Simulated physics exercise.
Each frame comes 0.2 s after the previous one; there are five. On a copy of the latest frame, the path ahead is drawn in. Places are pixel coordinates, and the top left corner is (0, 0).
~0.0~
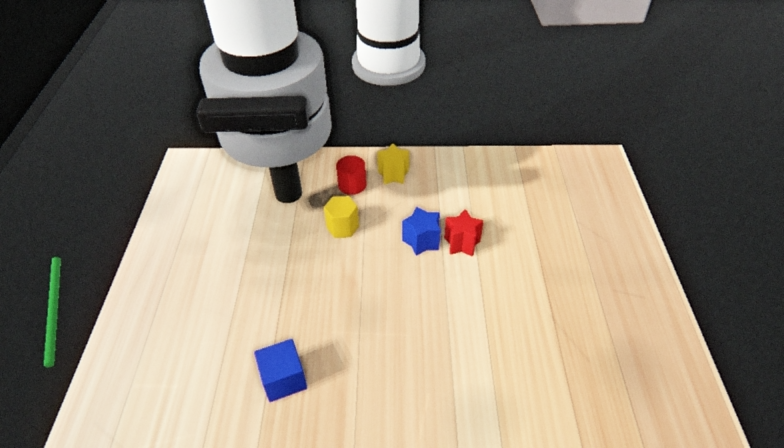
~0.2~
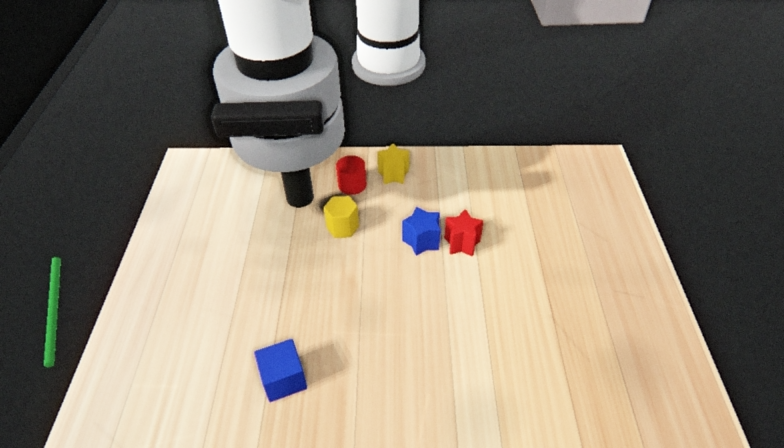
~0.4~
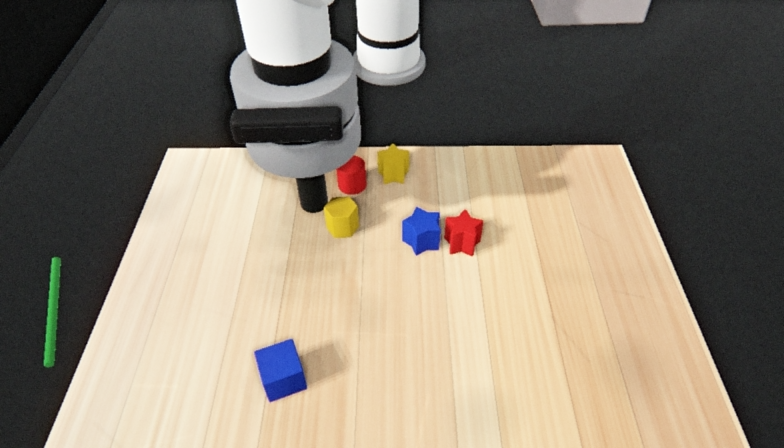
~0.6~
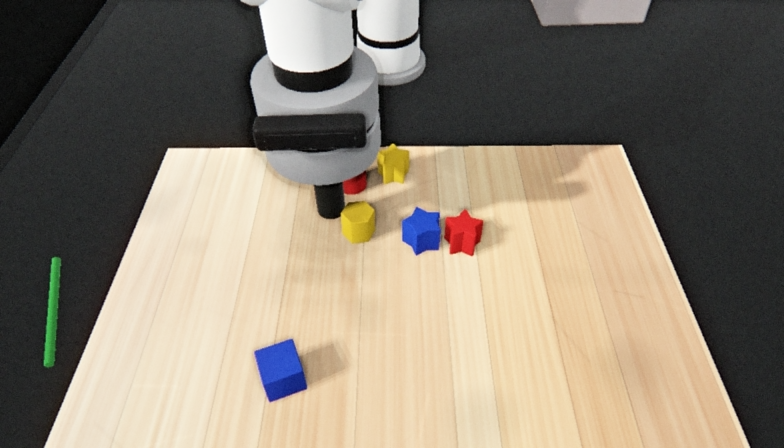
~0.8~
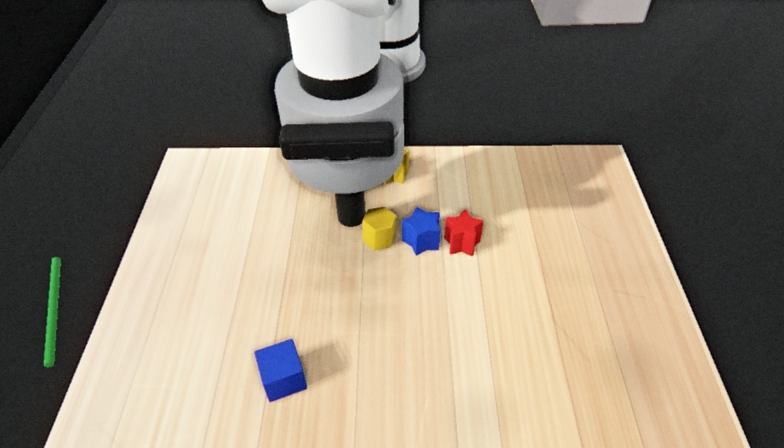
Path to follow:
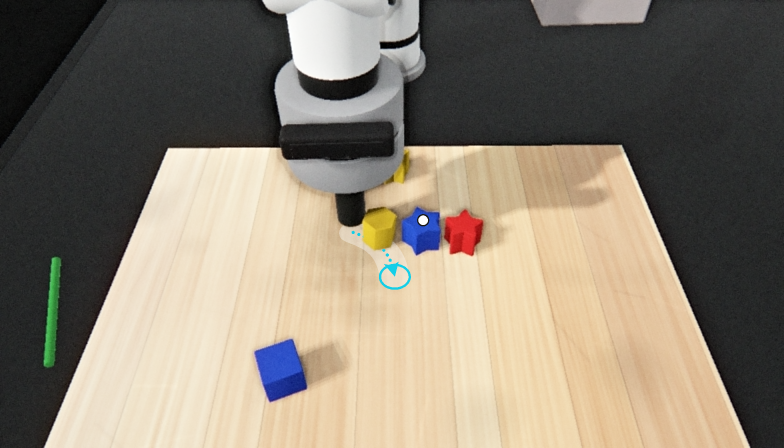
A robot arm moves right and pushes the yellow hexagon toward the blue star-shaped block.
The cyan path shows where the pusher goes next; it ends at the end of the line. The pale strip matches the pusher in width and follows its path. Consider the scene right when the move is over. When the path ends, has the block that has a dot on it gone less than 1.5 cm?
Going by the path, no.
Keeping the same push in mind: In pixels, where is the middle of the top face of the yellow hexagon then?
Its top middle is near (427, 256).
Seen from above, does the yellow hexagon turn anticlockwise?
That would be a yes.
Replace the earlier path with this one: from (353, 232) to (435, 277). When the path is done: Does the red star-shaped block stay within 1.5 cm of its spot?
No, I don't think so.
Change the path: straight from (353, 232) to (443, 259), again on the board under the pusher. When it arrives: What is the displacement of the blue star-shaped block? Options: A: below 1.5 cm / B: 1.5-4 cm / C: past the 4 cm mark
Choice C: Past the 4 cm mark.
Path on the board, from (353, 232) over (374, 242) and (389, 257) to (395, 277); the dot is on the blue star-shaped block.
What follows on the original path. Halfway along, pusher (382, 234); yellow hexagon (410, 236), turned 15° clockwise; blue star-shaped block (442, 228), turned 45° anticlockwise; red star-shaped block (474, 222).
At the end, pusher (395, 262); red circular block in place; yellow hexagon (427, 256), turned 25° anticlockwise; blue star-shaped block (447, 234), turned 80° anticlockwise; red star-shaped block (474, 221).
